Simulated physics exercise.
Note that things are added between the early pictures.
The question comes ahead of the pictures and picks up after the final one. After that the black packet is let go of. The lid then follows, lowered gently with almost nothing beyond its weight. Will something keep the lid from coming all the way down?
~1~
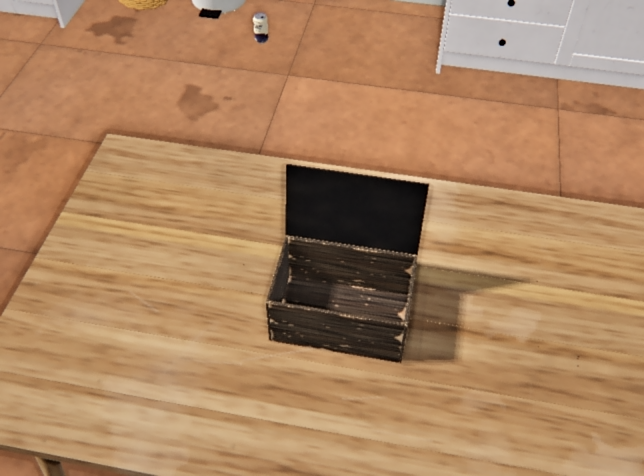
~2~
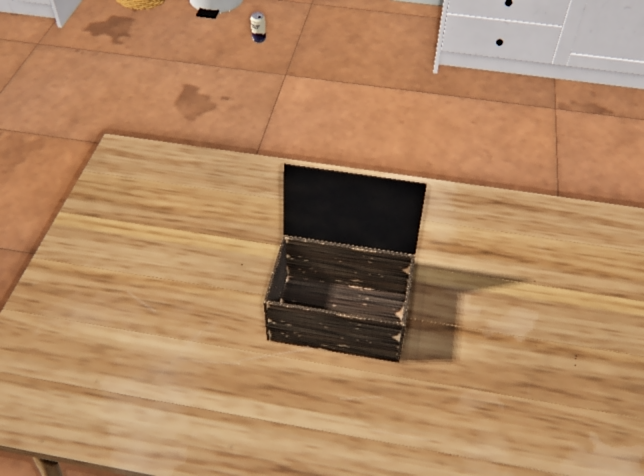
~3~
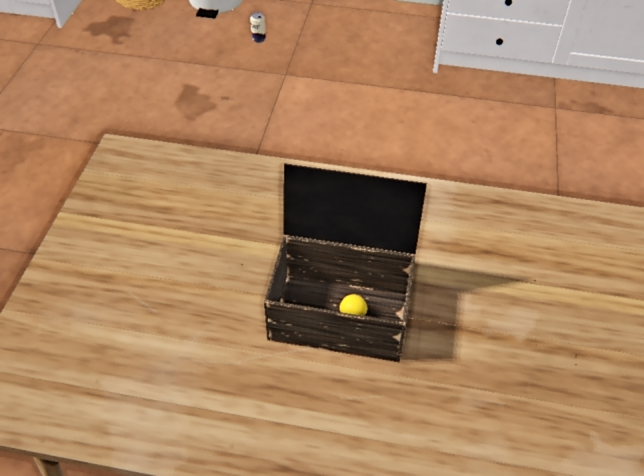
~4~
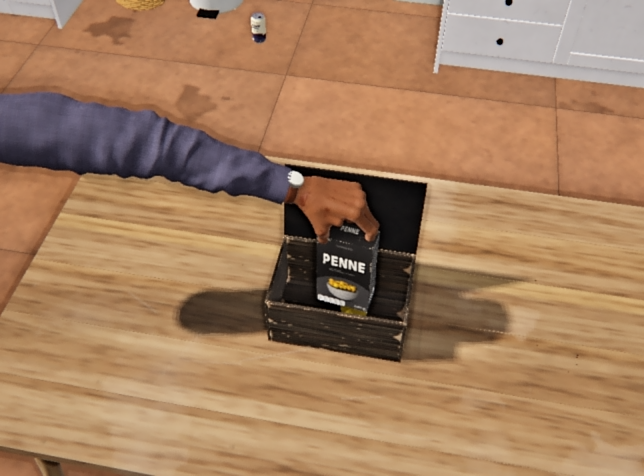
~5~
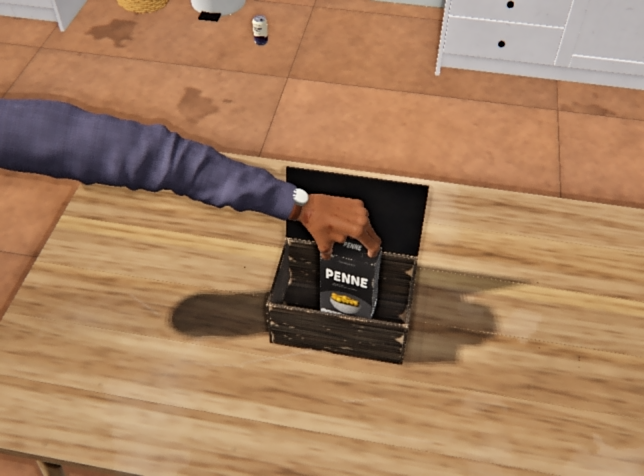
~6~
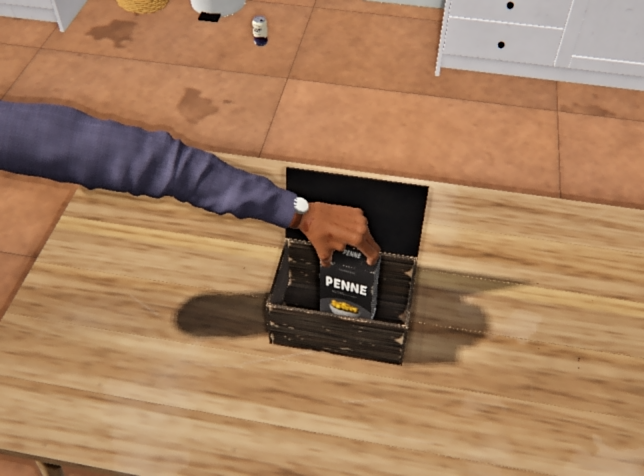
Yes, it stays propped open.
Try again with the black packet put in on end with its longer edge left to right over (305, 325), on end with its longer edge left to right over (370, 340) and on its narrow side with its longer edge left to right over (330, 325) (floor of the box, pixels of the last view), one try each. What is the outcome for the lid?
First try: It gets propped open; second try: It gets propped open; third try: It comes fully down.
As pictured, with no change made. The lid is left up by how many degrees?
I'd say roughly 30 degrees above the rim.
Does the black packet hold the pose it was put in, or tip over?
It stays as it was set.
Then, 0.40 s on from there, black packet shifted a little near (346, 313).
Then, 1.30 s on from there, lid 78° above the rim; black packet shifted a little near (348, 315); yellow lemon shifted about its own width.
Then, 1.70 s on from there, lid 49° above the rim; black packet shifted a little near (348, 315); yellow lemon shifted about its own width.
Then, 2.90 s on from there, lid 28° above the rim; black packet shifted a little near (348, 315); yellow lemon shifted about its own width.
In the end, lid 28° above the rim; moved from the start, black packet; yellow lemon unmoved. At the end, from the last picture's camera, black packet near (348, 315).
